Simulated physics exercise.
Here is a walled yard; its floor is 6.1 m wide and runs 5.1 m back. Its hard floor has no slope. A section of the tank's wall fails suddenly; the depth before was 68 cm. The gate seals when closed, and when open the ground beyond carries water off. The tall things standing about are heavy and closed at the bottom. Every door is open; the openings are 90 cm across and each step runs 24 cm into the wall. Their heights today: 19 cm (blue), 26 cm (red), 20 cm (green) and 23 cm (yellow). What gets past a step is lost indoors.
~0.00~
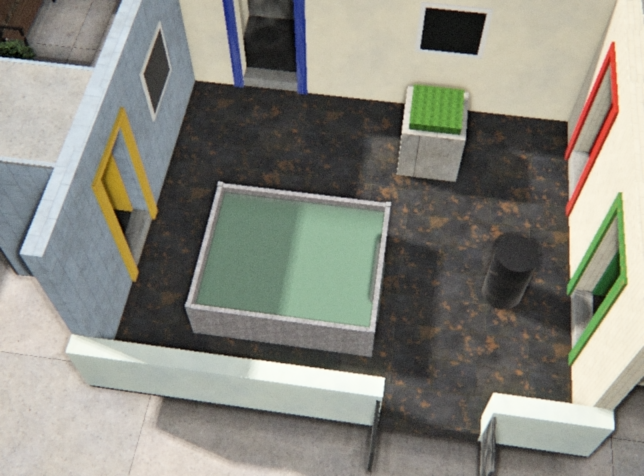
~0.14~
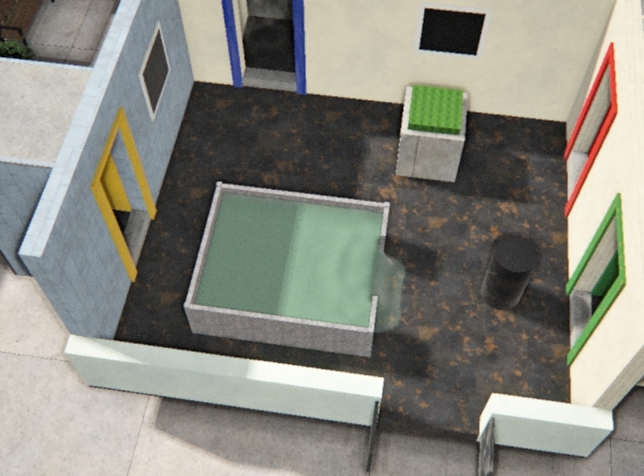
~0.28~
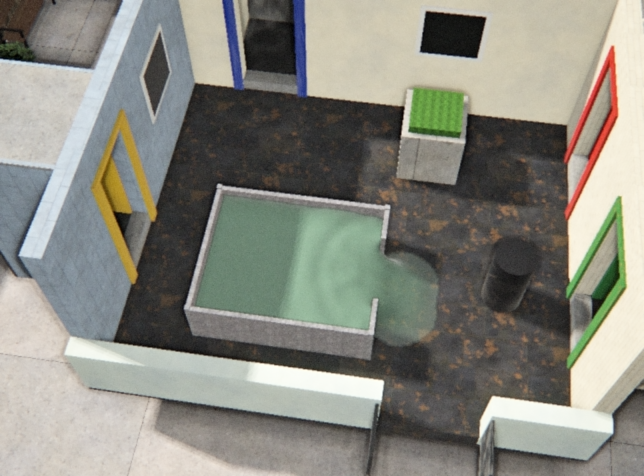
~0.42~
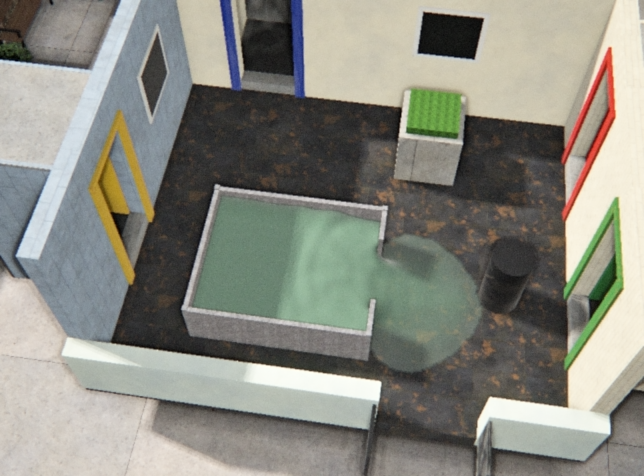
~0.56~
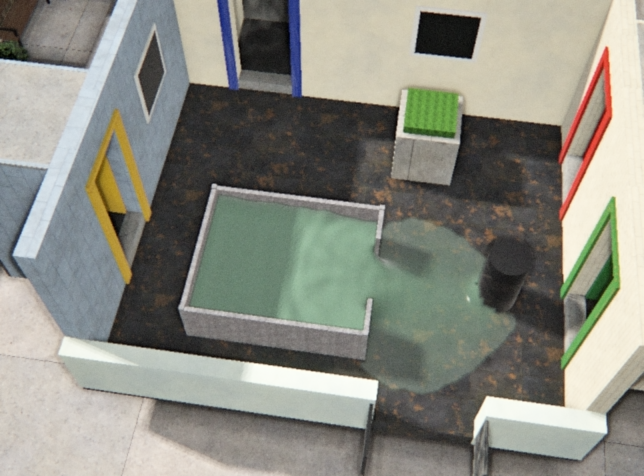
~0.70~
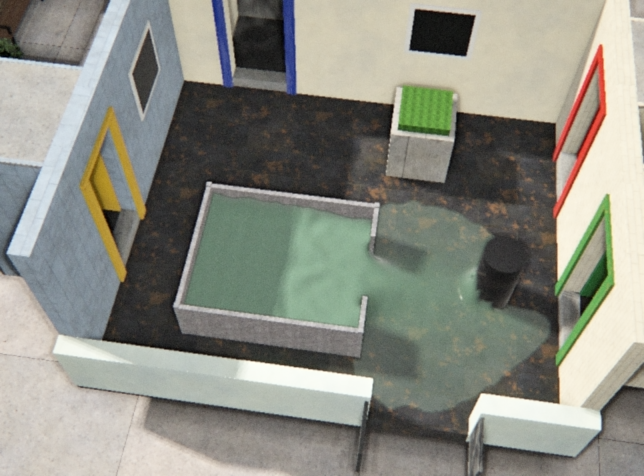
A walled yard with a dark, rust-flecked floor is seen from high above, over its low pale front wall. A grey-walled tank of green water sits left of centre, with a yellow doorway left, a blue one behind, red and green openings right, a grass-topped block and a black cylinder. Water pours through the tank's right side and spreads rightward around the cylinder, as the view drifts slightly.
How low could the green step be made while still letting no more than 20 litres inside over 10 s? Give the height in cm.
Close to 22 cm is just enough.
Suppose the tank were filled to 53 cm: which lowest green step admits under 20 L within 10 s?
About 16 cm.
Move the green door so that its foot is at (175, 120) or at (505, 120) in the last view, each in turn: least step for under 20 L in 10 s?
Roughly 10.5 and 23 cm.
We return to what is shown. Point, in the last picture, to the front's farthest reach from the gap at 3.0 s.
Near (547, 124).
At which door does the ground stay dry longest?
It is the yellow one.
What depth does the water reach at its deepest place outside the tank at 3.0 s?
Up to some 32 cm.
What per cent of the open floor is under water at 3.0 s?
Some 40 per cent of it.
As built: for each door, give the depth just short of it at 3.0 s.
In cm: Blue 0, red 18, green 21, yellow 0.
After 1.4 s water covers 30 % of the floor, deepest (50 cm) near (549, 428); 15 cm at the green door, 4 litres in over its 20 cm step.
After 3.0 s water covers 40 % of the floor, deepest (32 cm) near (549, 428); 21 cm at the green door, 19 litres in over its 20 cm step.
After 10.0 s water covers 95 % of the floor, deepest (15 cm) near (185, 289); 11 cm at the green door, 32 litres in over its 20 cm step.
At the green door as built, the water arrived by 0.8 s and peaked near 22 cm at 2.6 s.
Run again over the same 10 s with other heights there, 52 litres in over 18 cm, 7 litres over 24.5 cm. The limit of 20 litres is kept from about 22 cm up.
